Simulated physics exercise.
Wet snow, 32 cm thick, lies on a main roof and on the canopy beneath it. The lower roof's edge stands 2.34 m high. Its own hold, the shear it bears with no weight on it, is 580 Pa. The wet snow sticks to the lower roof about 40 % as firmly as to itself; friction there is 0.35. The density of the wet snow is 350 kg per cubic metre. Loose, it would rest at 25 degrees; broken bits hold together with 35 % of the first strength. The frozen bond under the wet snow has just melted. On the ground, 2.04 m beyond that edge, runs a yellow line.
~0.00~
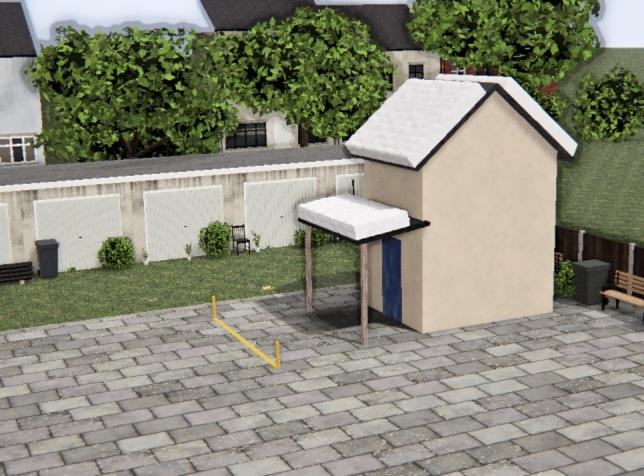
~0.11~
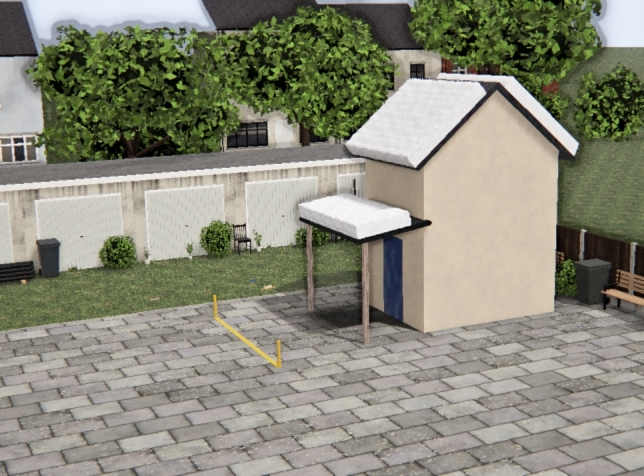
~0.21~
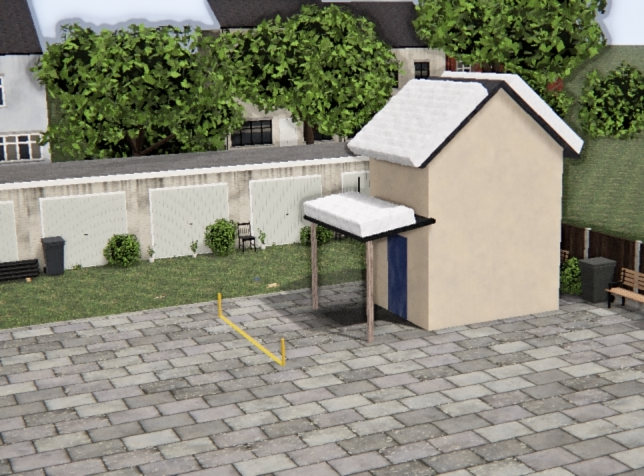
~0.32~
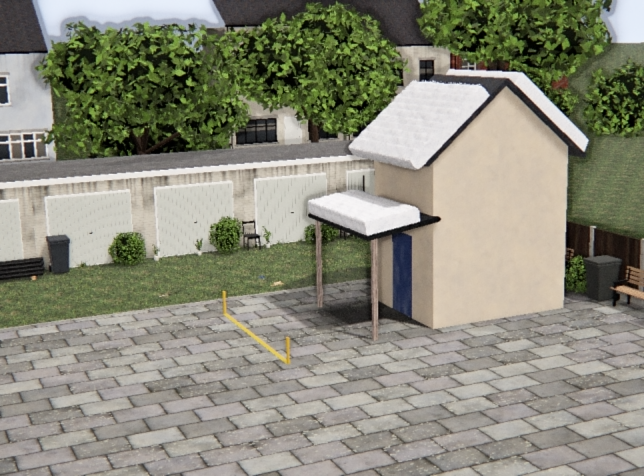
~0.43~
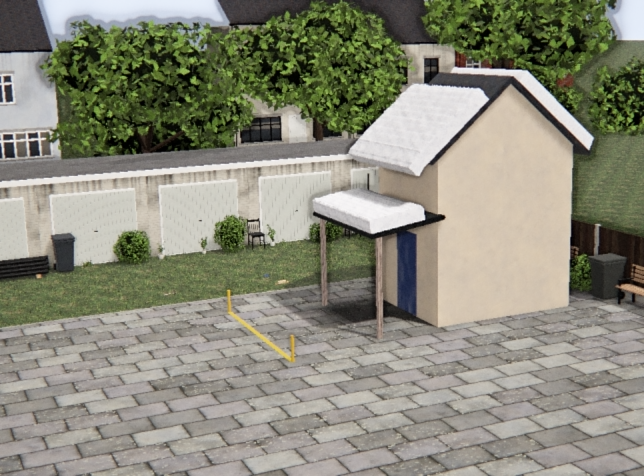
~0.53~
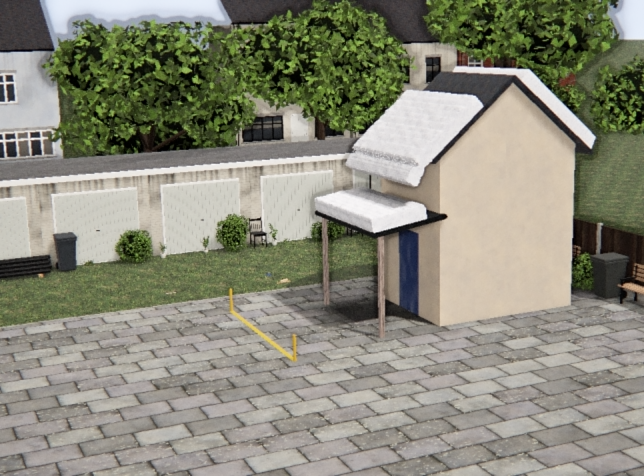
Paved yard with garages and trees behind, snow on a small building's main roof sliding down toward the snow-covered canopy, cracking.
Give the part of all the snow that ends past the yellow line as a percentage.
It comes to some 33 %.
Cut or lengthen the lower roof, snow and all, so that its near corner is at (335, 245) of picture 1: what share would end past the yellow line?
It would be near 25 %.
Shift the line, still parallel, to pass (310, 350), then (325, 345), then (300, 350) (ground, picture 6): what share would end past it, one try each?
In that order: 50 %, 55 %, 40 %.
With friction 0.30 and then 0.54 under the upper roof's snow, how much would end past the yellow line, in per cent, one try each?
In that order: 25 %, 14 %.
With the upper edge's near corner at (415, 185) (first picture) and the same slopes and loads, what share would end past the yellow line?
Then about 16 %.
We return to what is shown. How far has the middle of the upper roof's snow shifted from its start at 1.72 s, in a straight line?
Some 4.8 m.
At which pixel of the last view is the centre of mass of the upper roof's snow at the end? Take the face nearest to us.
At about (294, 325).
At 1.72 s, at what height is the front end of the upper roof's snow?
About 0.0 m.
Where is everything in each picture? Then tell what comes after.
The first frame shows foremost bit of the wet snow at (414, 151).
The second frame shows foremost bit of the wet snow at (414, 151), its middle shifted 2.7 cm, 1 % of it past the upper edge, in one piece.
The third frame shows foremost bit of the wet snow at (416, 152), its middle shifted 11 cm, 5 % of it past the upper edge, in one piece.
The fourth frame shows foremost bit of the wet snow at (417, 166), its middle shifted 24 cm, 10 % of it past the upper edge, in one piece.
The fifth frame shows foremost bit of the wet snow at (416, 160), its middle shifted 43 cm, 19 % of it past the upper edge, cracking.
The sixth frame shows foremost bit of the wet snow at (411, 175), its middle shifted 67 cm, 29 % of it past the upper edge, cracking.
After 1.07 s, none is below the lower edge and 0 % is past the line.
After 1.72 s, 62 % is below the lower edge and 7 % is past the line.
After 2.36 s, 68 % is below the lower edge and 33 % is past the line.
After 3.00 s, 68 % is below the lower edge and 33 % is past the line.
After 3.10 s, 68 % is below the lower edge and 33 % is past the line.
